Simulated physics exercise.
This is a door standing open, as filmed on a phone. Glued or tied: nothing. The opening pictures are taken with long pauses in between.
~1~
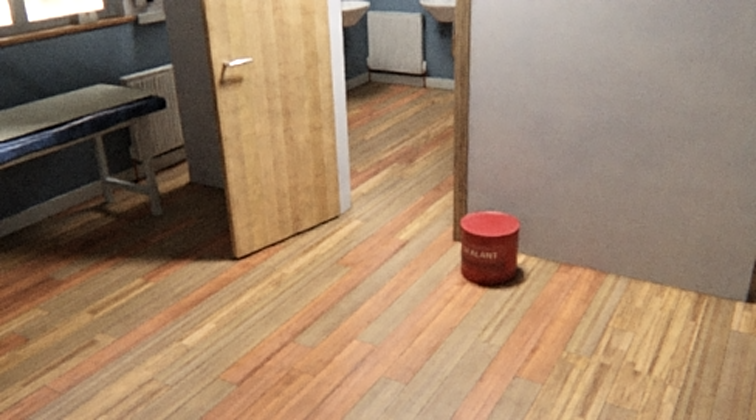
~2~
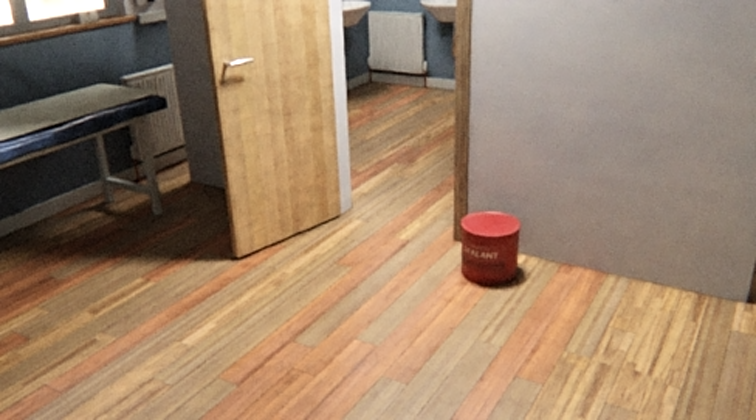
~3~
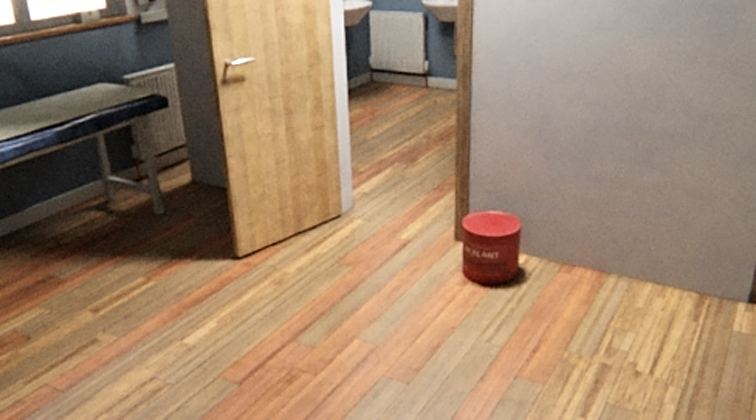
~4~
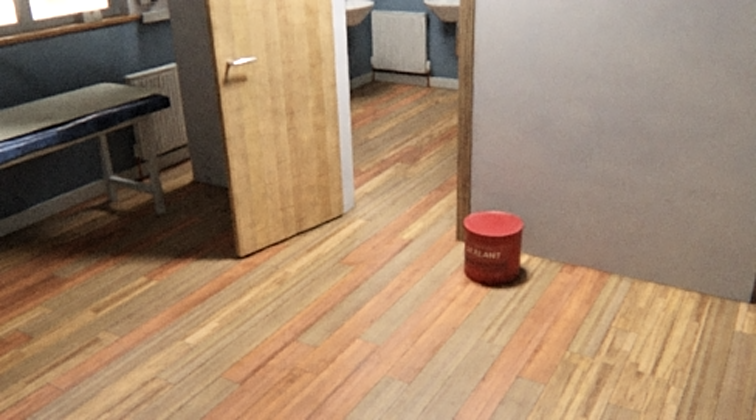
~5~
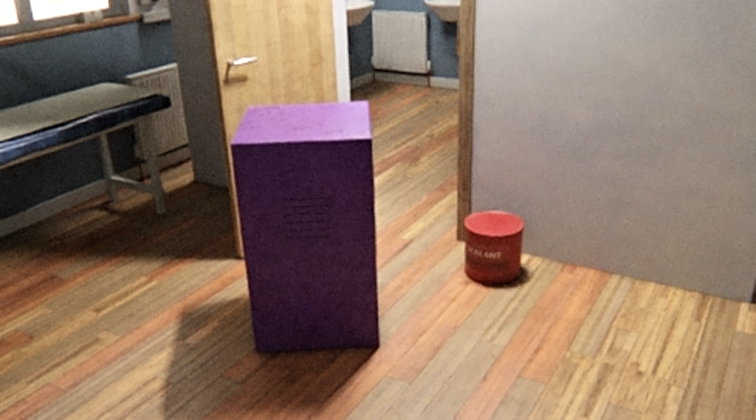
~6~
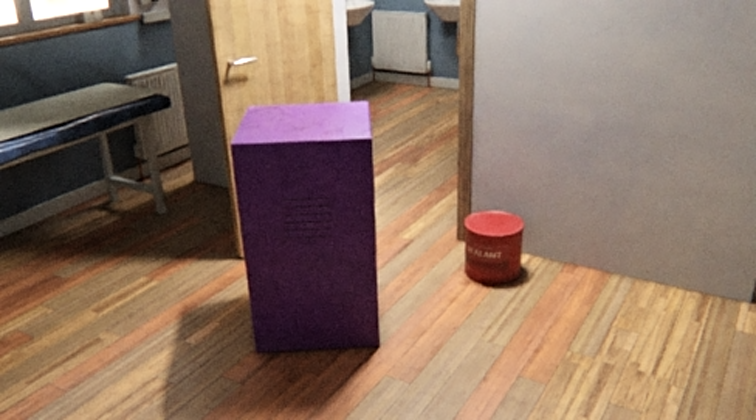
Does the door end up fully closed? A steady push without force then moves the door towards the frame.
Yes: The door gets there.
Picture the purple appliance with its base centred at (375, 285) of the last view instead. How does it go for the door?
Held up partway.
Then, 0.50 s later than the last frame, open by 87°.
Then, 0.90 s later than the last frame, open by 60°.
Then, 1.20 s later than the last frame, open by 37°.
Then, 1.50 s later than the last frame, open by 14°.
When it is over, open by 0°; both as before. End places, in pixels of the last picture, purple appliance near (313, 225).
